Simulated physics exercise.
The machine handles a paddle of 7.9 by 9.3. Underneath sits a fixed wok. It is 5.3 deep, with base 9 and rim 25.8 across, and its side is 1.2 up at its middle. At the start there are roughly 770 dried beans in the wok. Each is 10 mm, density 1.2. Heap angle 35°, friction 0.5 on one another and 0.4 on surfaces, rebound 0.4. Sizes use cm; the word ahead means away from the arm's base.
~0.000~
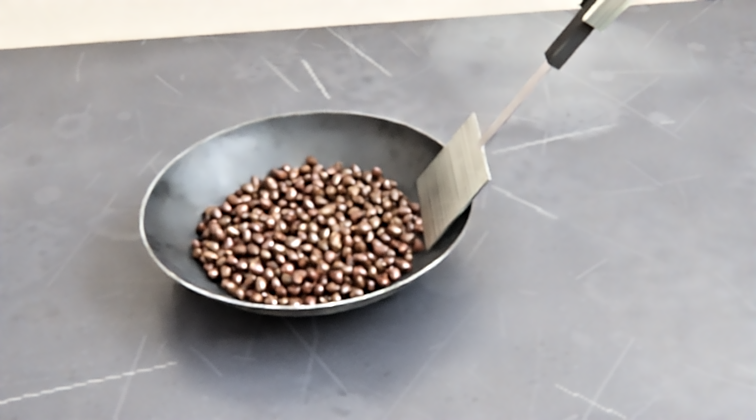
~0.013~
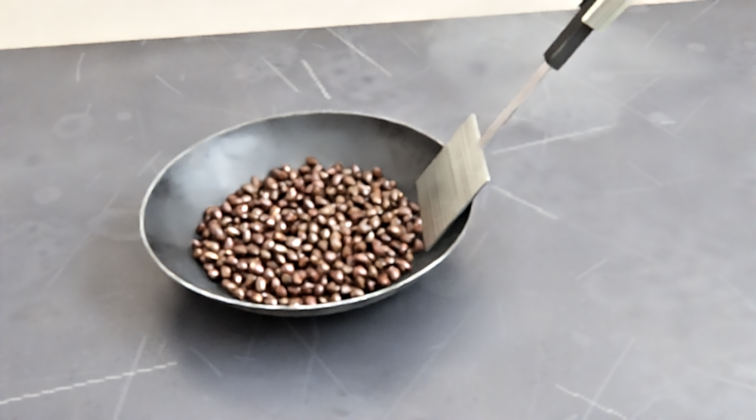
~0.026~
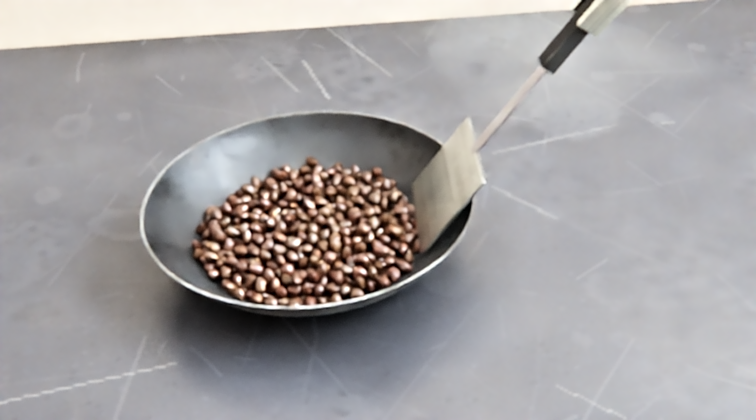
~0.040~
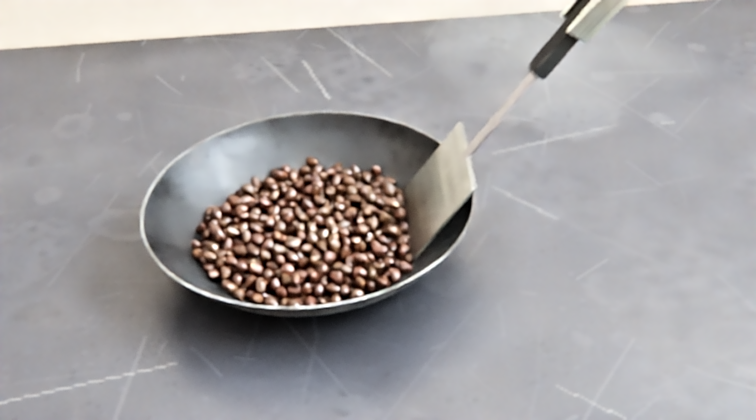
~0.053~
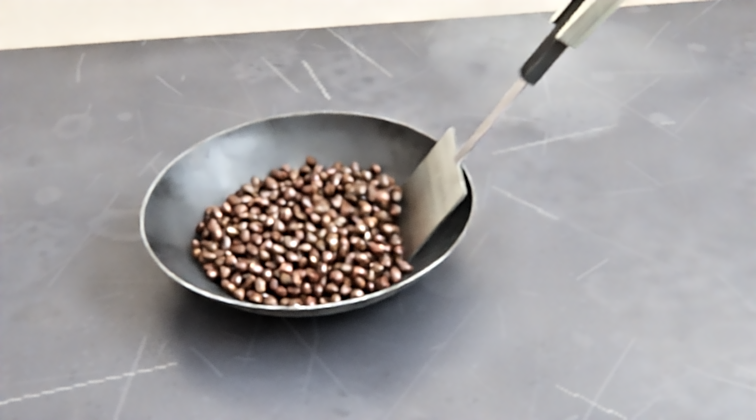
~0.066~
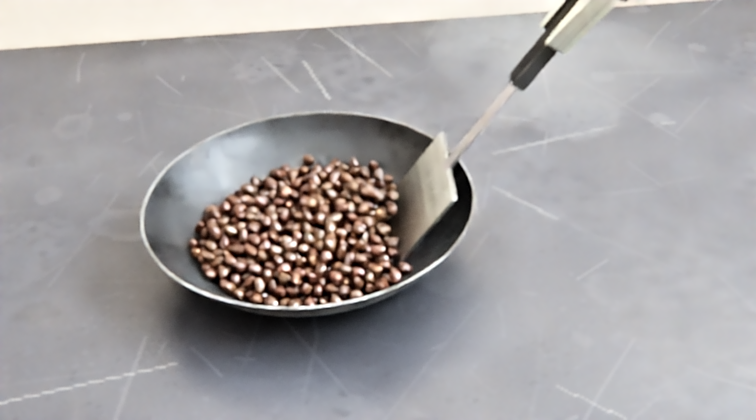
The footage shows a dark, shallow wok of glossy brown beans on a scratched grey surface. A flat metal paddle at the right rim stays nearly still, then slides slightly left and down against the beans, which barely shift.
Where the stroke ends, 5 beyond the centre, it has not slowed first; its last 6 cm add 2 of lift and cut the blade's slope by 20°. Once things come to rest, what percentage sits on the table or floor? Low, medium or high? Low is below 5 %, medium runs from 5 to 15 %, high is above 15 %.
The share is low, below 5 %.
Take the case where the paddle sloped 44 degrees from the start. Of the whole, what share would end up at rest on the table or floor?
Then roughly 5 percent.
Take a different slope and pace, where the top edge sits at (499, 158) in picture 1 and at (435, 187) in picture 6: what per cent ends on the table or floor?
Roughly 10 %.
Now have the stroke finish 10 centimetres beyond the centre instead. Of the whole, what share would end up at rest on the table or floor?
Result: Approx. 45 %.
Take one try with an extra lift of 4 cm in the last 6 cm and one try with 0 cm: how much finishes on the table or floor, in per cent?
0 and 10 per cent.
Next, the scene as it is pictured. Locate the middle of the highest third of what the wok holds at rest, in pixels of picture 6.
(208, 210).
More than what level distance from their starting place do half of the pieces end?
Somewhere about 5 centimetres, I'd say.
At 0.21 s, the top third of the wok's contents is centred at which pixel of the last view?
Near (223, 215).
By 0.14 s, sloping 53°, highest piece 5 above the table; 771 in the wok.
By 0.21 s, sloping 44°, highest piece 8 above the table; 770 in the wok, 1 on the blade or in flight.
By 0.45 s, sloping 33°, highest piece 7 above the table; 750 in the wok, 20 on the table or floor, 1 on the blade or in flight.
By 1.50 s, sloping 33°, highest piece 7 above the table; 750 in the wok, 21 on the table or floor.
Final count, 750 in the wok, 21 on the table or floor. That is 3 % on the table or floor.
